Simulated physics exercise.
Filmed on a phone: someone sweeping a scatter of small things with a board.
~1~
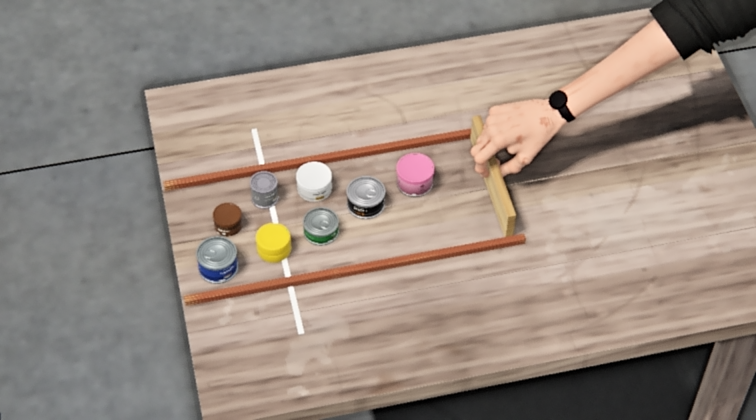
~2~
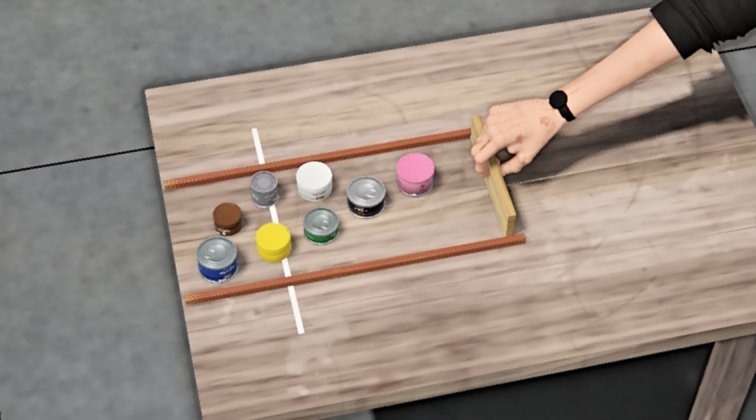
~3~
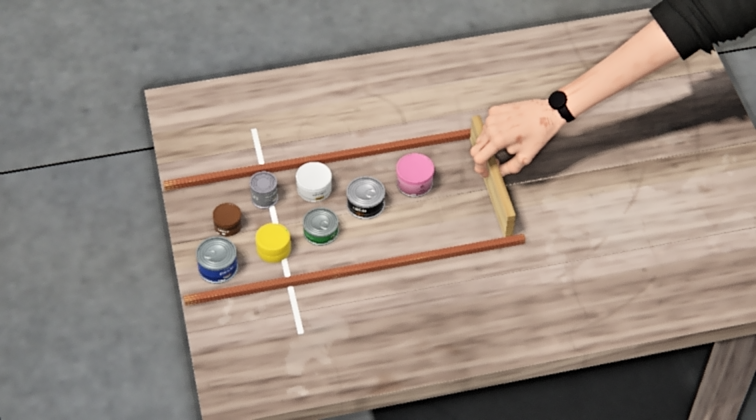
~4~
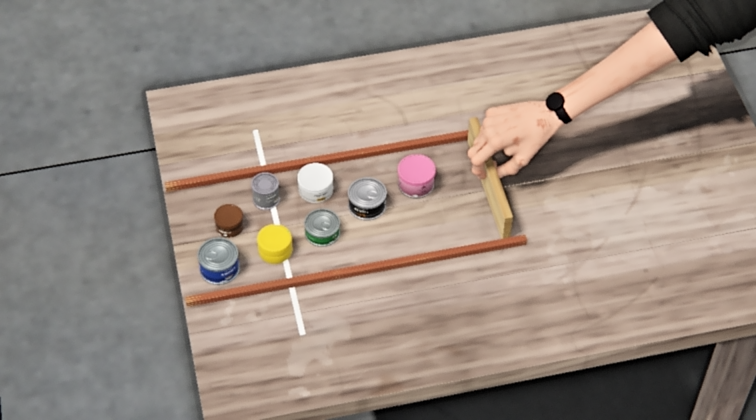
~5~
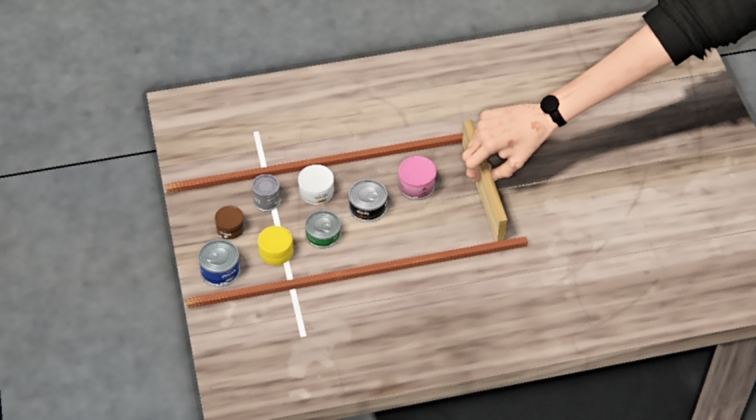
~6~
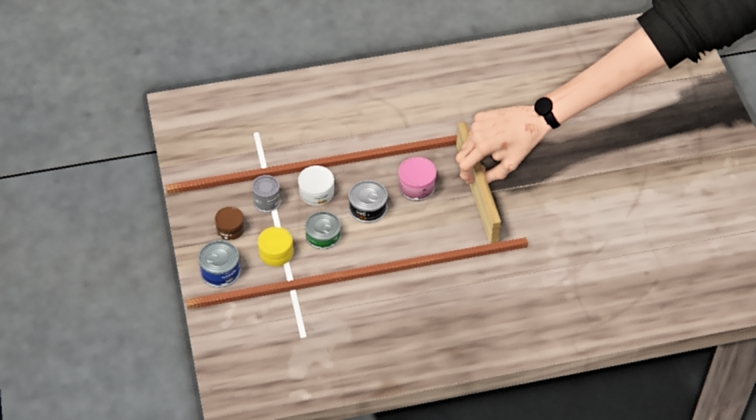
The clip shows a hand holding a wooden board upright between two reddish rods on a wooden table, at first nearly still, then sliding it slightly left toward a pink tin, while the scattered small containers stay in place.
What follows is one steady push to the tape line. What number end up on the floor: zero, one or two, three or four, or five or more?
Outcome: The number that fall off is zero.
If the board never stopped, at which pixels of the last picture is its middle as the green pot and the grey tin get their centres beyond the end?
At (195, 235) for the green pot; at (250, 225) for the grey tin.
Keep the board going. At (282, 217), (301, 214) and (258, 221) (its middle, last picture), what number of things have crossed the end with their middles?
Past the end: 0, 0 and 1.
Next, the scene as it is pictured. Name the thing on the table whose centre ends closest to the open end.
It is the blue tin.
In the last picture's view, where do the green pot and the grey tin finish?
About (271, 269), and the other about (199, 202).
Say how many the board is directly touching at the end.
In contact: 3.
Soon after, none off yet; blue tin at rest near (219, 264); brown tub at rest near (230, 223); yellow lid at rest near (276, 247).
Then, none off yet; blue tin at rest near (219, 264); brown tub at rest near (230, 223); yellow lid moved a little near (264, 254).
At rest, the number that fall off is zero.
